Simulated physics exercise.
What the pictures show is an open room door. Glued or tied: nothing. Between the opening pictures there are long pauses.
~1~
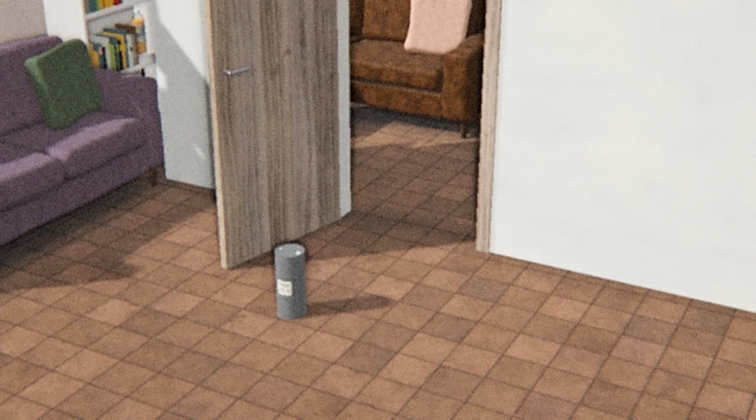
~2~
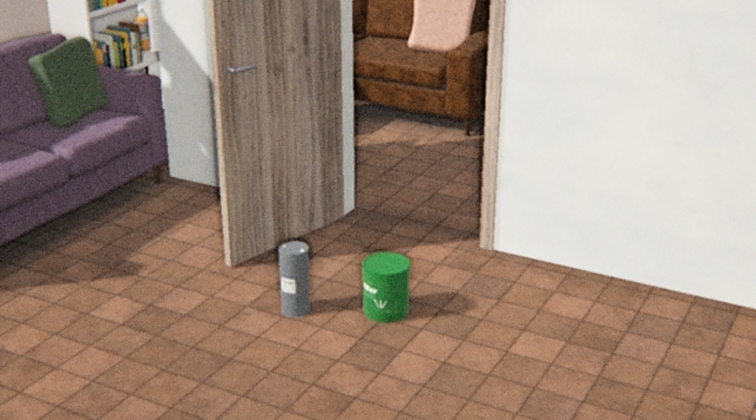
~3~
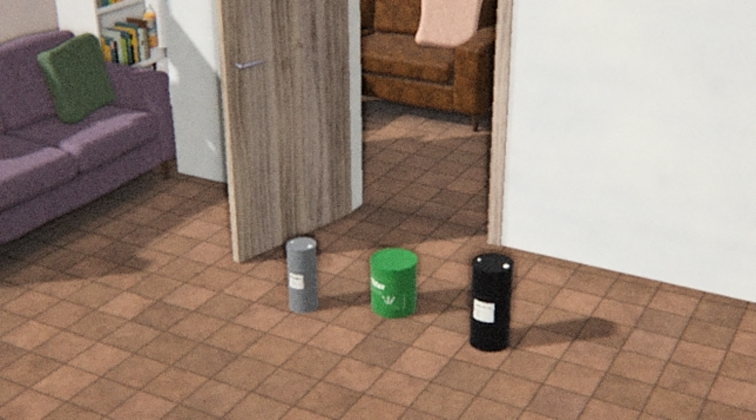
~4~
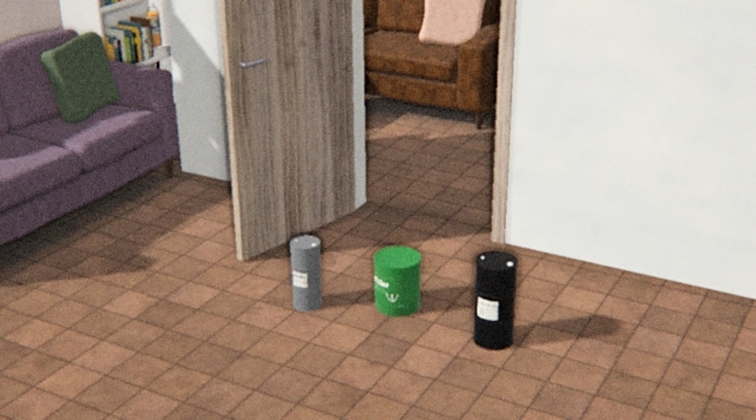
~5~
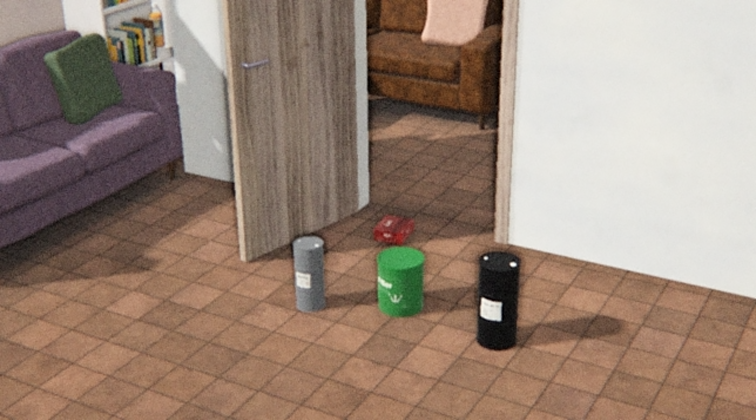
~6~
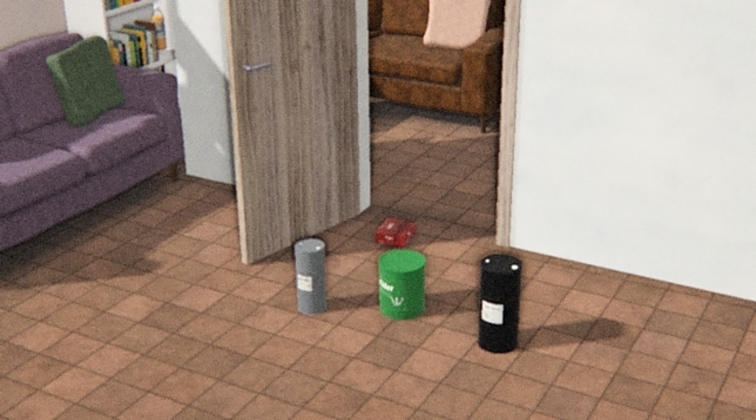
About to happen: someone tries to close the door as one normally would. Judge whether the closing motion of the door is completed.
The door will probably complete its swing.
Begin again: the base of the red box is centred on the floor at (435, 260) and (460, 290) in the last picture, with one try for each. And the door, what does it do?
On the first try the door is obstructed, and on the second it finishes its swing.
Then, 1.10 s on from there, door 71° open.
Then, 1.90 s on from there, door 36° open; red box shifted a little near (410, 229).
Then, 2.50 s on from there, door 10° open; red box shifted about its own width near (435, 221).
In the end, door 0° open; moved from the start, red box; the other 3 unmoved. At the end, from the last picture's camera, red box near (444, 216).
